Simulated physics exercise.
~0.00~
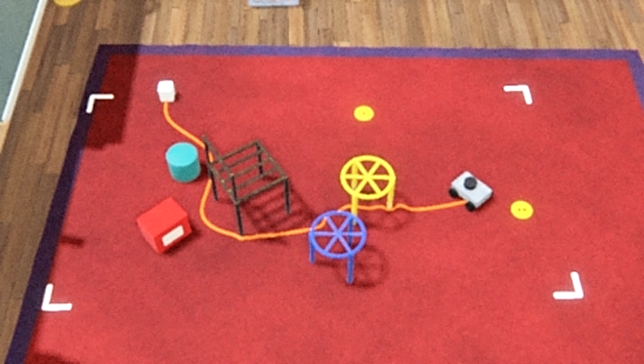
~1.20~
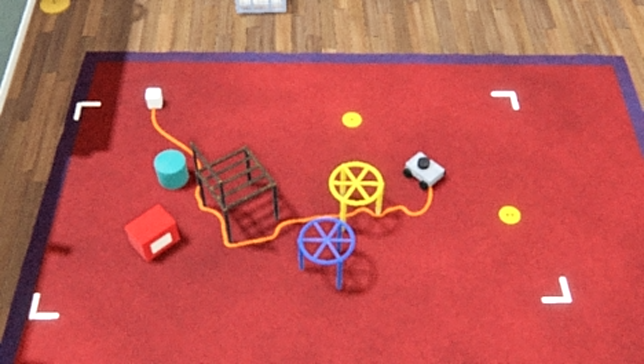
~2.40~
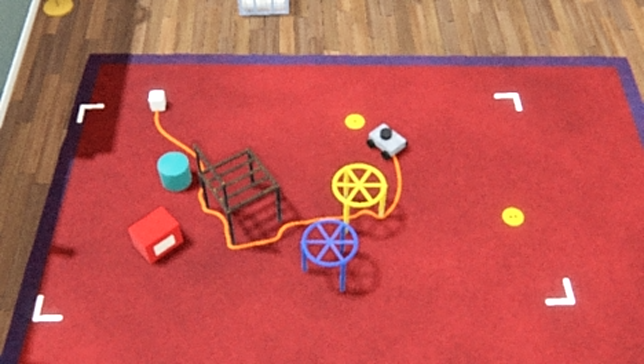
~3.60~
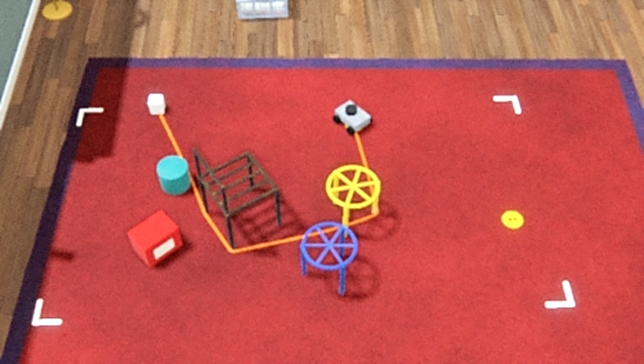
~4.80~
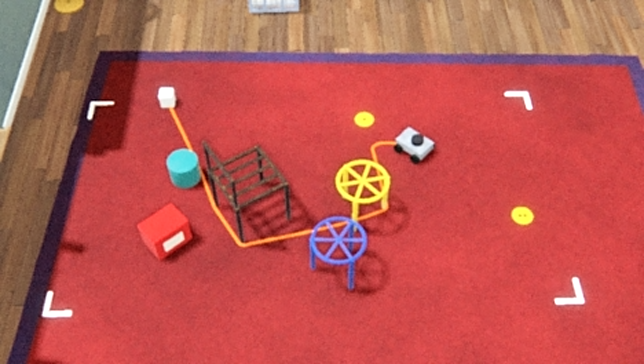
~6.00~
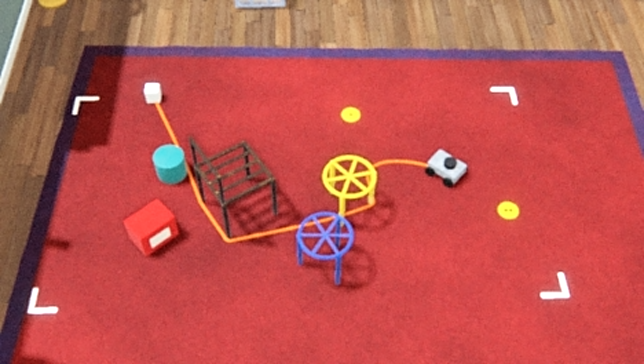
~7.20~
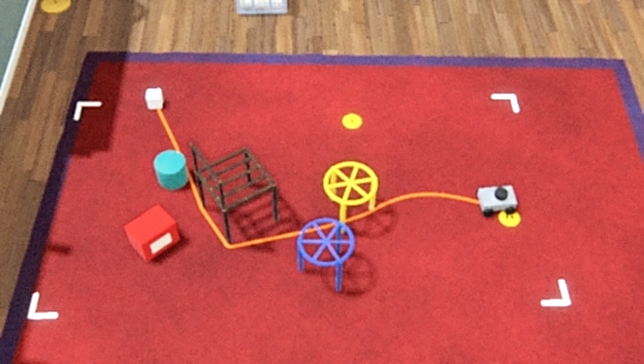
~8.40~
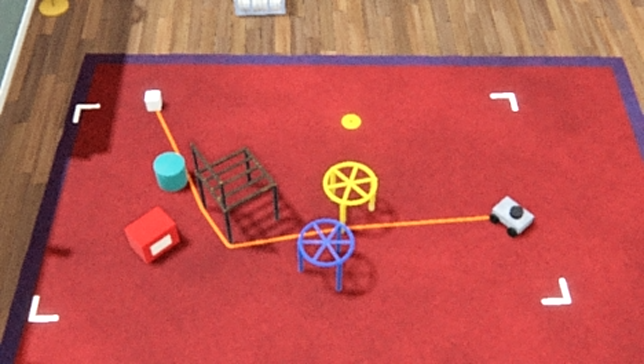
On a red rug with a purple border, laid over a wooden floor and seen from above, an orange lead runs from a small white block at the upper left to a little grey cart at the right. It winds past a teal tub, a dark chair, and blue and yellow stools, with a red carton at the lower left. The cart moves left and up to the upper yellow mark, drawing the lead tight around the furniture. It then turns back right and down, ending over the right-hand mark with the lead stretched nearly straight behind it, the chair scarcely shifted.
